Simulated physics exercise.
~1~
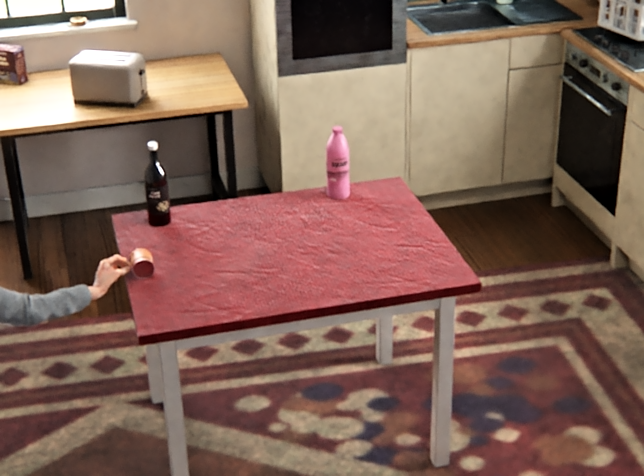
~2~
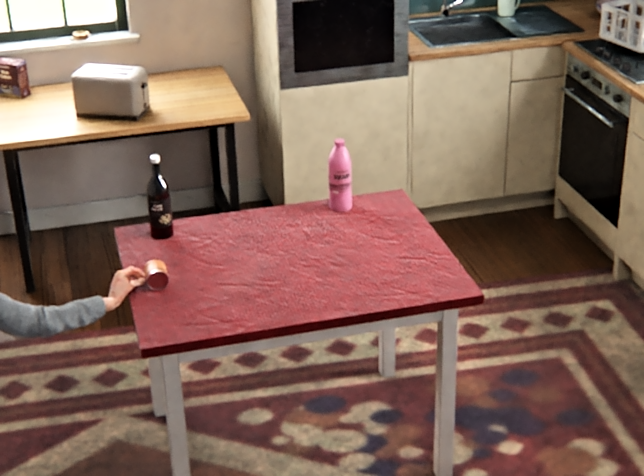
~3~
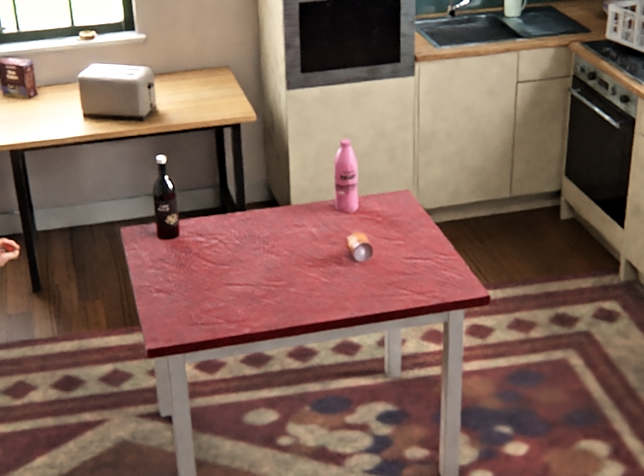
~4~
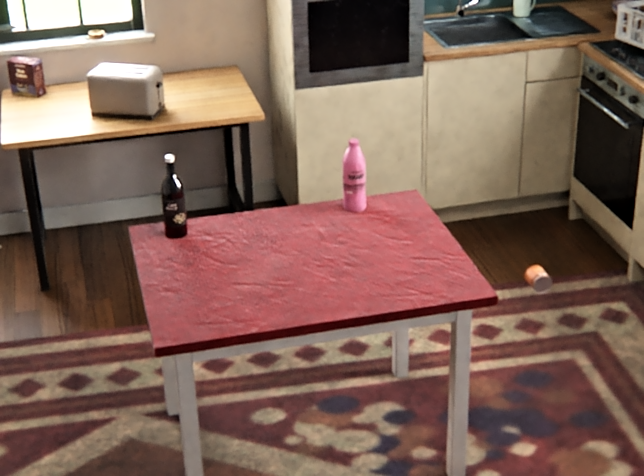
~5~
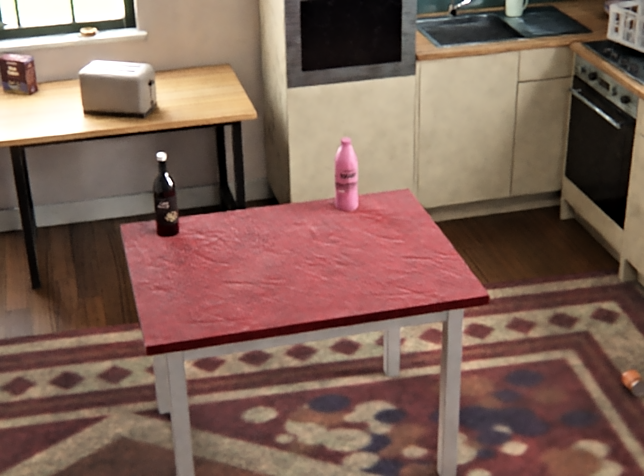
An orange tin was pushed by a hand along a red table, then slid away to the right past a black bottle and a pink bottle, went off the far side and ended up low at the right, off the table.
